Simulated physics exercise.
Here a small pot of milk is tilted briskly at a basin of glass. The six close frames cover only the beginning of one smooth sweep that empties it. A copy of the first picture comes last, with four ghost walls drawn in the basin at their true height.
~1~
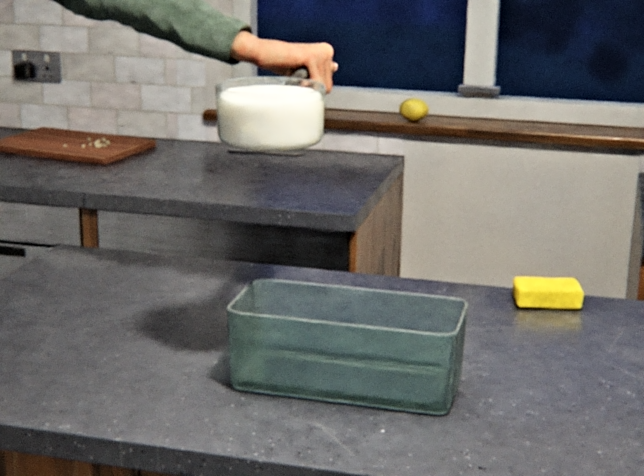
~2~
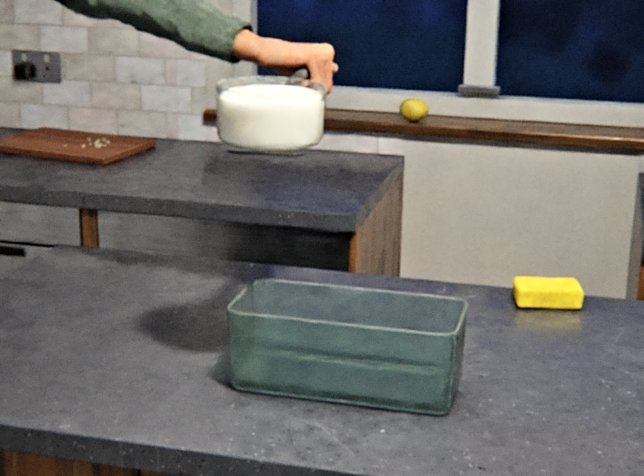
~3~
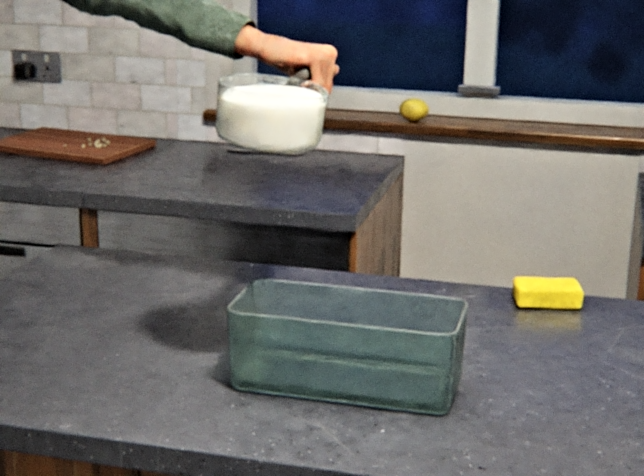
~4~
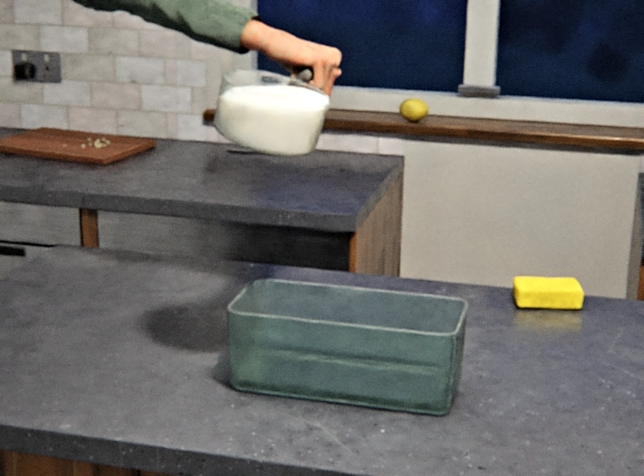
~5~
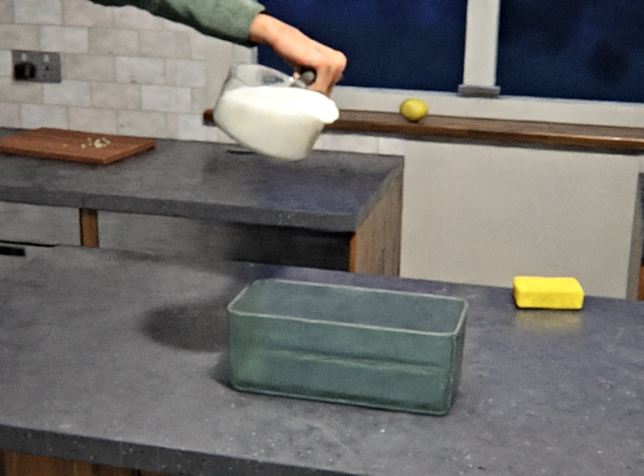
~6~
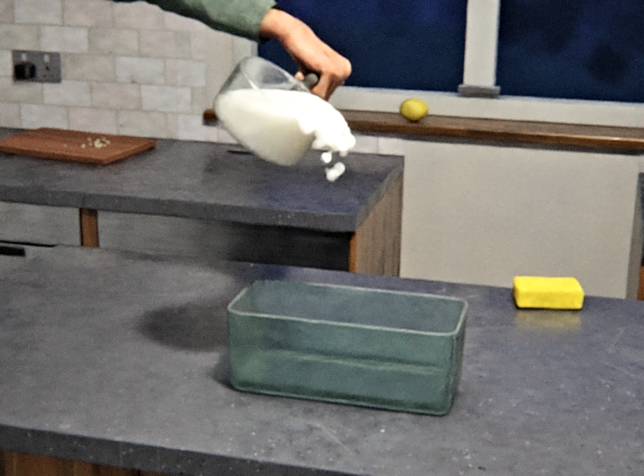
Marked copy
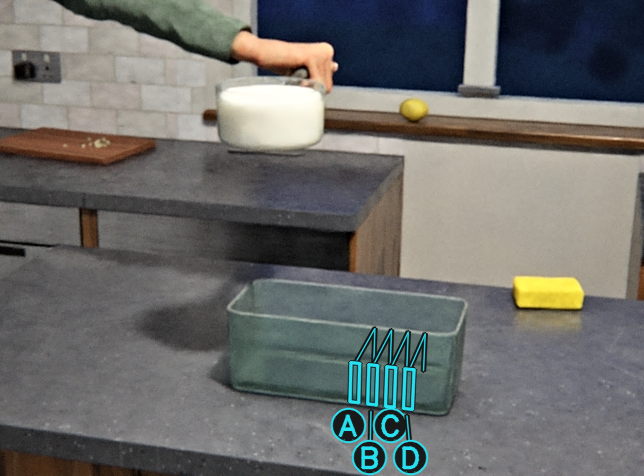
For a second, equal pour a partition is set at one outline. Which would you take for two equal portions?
Go for B.
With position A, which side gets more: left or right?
The right side.
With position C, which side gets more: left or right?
More ends on the left.
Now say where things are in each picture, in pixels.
The first picture shows upright, lip at (322, 88); basin from (232, 386) to (451, 413); nothing has left yet.
The second picture shows upright, lip at (322, 90); nothing has left yet.
The third picture shows tipped about 7°, lip at (324, 95); nothing has left yet.
The fourth picture shows tipped about 15°, lip at (326, 103); nothing has left yet.
The fifth picture shows tipped about 25°, lip at (328, 113); milk is over the lip, down to (331, 119).
The sixth picture shows tipped about 37°, lip at (326, 126); milk is over the lip, down to (334, 176).
In cyan, A at (353, 408); B at (370, 411); C at (388, 413); D at (406, 415).
With A, about 29 % ends left of the wall and 68 % right of it; 3 % is lost outside.
With B, about 49 % ends left of the wall and 48 % right of it; 3 % is lost outside.
With C, about 70 % ends left of the wall and 26 % right of it; 4 % is lost outside.
With D, about 92 % ends left of the wall and 2 % right of it; 5 % is lost outside.
